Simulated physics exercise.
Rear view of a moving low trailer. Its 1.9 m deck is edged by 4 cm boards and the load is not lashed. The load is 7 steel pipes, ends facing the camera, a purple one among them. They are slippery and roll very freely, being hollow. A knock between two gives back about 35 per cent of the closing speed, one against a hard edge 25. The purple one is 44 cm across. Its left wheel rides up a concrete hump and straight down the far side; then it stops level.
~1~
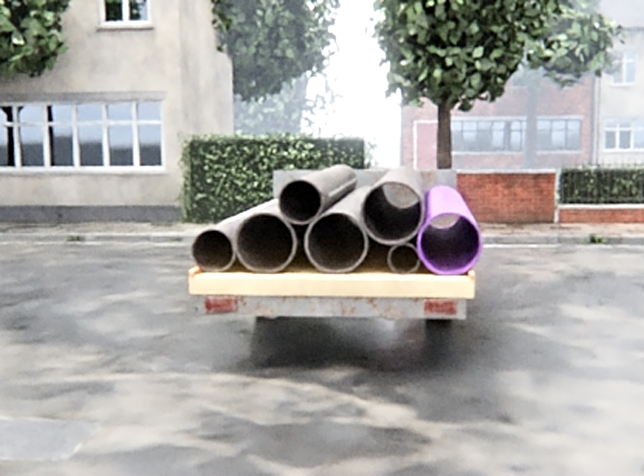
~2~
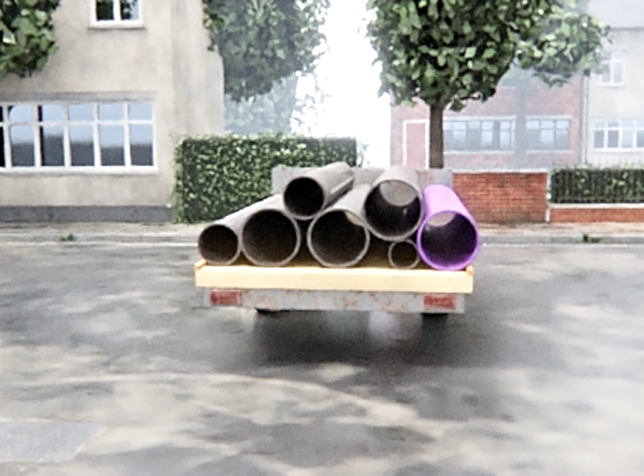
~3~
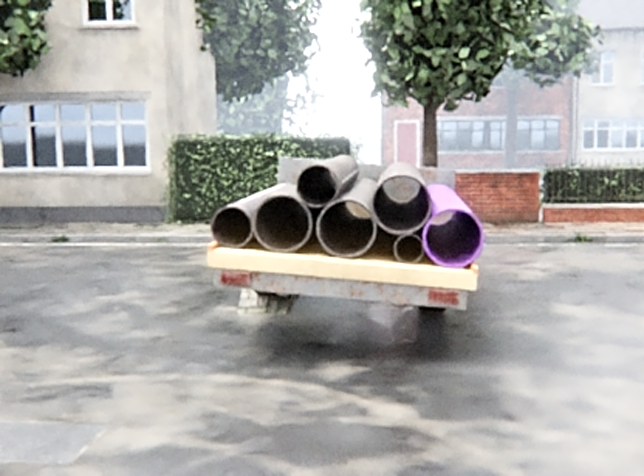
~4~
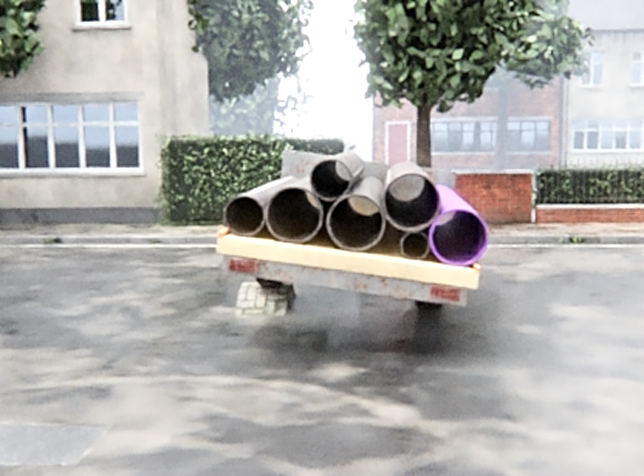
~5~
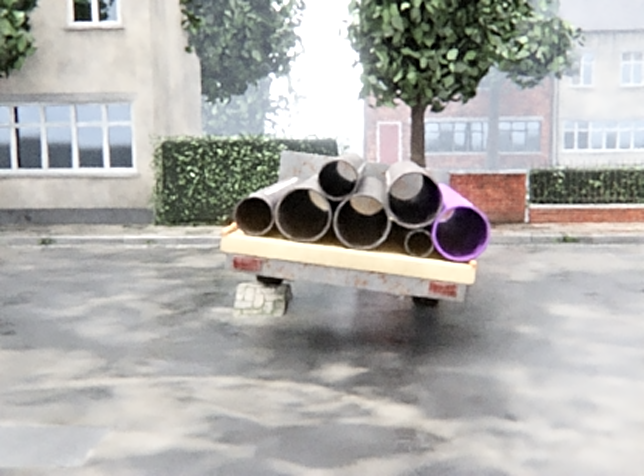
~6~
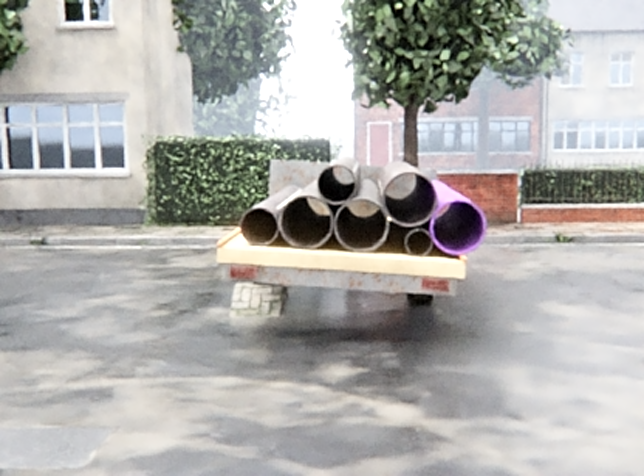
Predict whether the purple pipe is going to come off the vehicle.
The purple pipe ends on the ground.
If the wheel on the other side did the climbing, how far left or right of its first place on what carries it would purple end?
About 10 cm to the left.
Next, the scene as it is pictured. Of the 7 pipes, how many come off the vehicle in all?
The count is 2.
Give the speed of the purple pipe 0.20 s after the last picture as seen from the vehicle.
Near 0.5 m/s.
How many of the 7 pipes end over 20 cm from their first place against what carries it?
The count is 5.
Then, 0.2 s past the sixth picture, purple is dropping off the right side; 1 gone from the deck.
Then, 0.3 s past the sixth picture, purple is dropping off the right side; 1 gone from the deck.
Then, 0.4 s past the sixth picture, purple is dropping off the right side; 1 gone from the deck.
Then, 0.5 s past the sixth picture, purple is dropping off the right side; 1 gone from the deck.
Finally (7.1 s after the last picture), purple is on the ground to the right; 2 gone from the deck.
